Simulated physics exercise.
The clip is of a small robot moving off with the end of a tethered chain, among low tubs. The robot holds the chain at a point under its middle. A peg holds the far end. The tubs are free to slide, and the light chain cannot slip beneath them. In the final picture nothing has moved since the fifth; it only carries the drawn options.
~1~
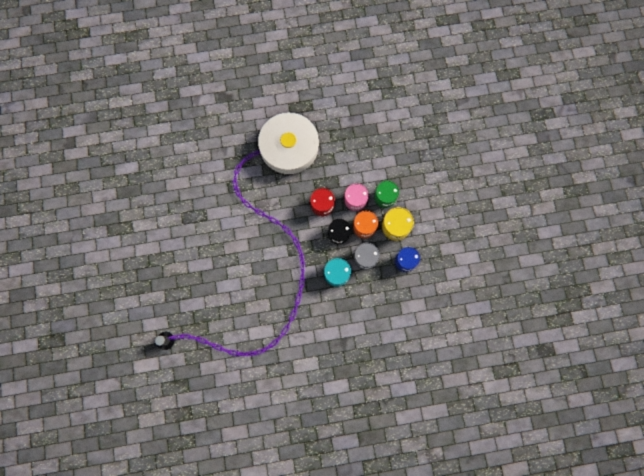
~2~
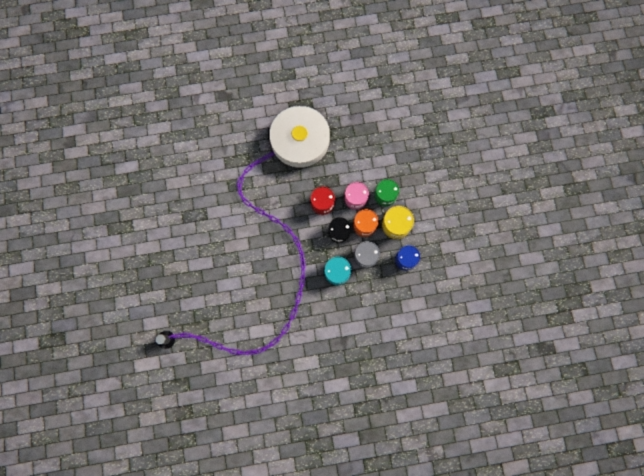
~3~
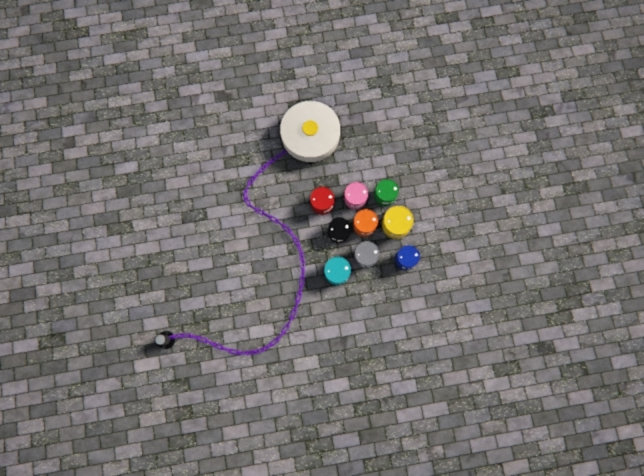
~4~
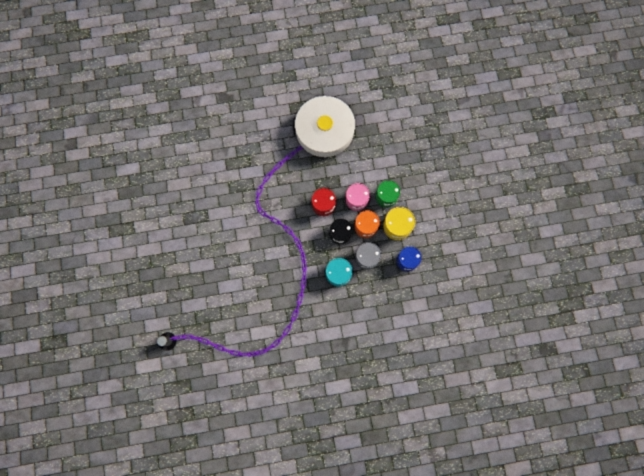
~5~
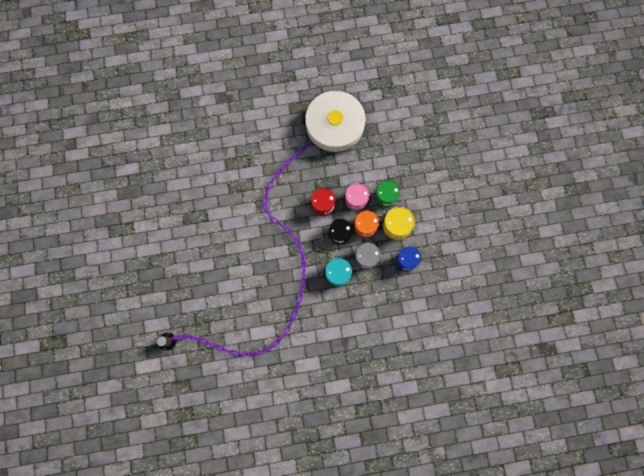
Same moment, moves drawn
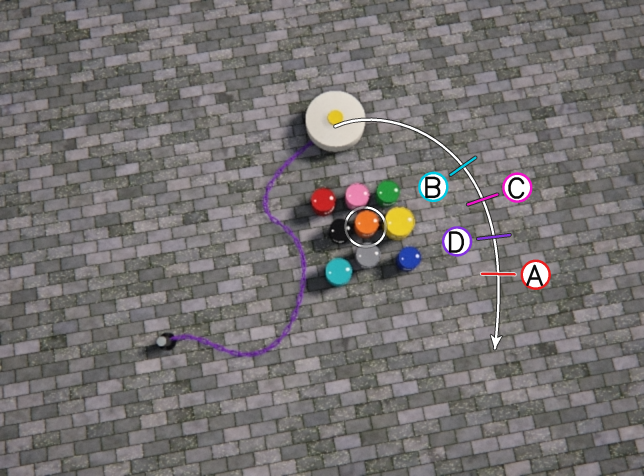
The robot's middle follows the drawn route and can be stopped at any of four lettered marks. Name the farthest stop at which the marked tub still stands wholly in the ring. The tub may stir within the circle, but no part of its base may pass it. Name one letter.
D is the last safe stop.
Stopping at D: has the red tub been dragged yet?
Yes.
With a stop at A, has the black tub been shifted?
Yes.
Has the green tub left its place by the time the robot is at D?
Yes.
On the marked copy, A at (498, 274); B at (463, 166); C at (483, 199); D at (494, 237); the ring at (366, 227); the route from (335, 127) via (474, 182) to (495, 348).
Taking D. A third of the way, robot (411, 123); orange tub (366, 225).
Two thirds of the way, robot (472, 171); orange tub (366, 225).
When it is over, robot (497, 235); orange tub (367, 227); pink tub (360, 206); red tub (331, 213); green tub (385, 204); the orange tub is still in its ring.
As for the rest, A drags the ringed tub to (369, 240); B is safe but short; C is safe but short.
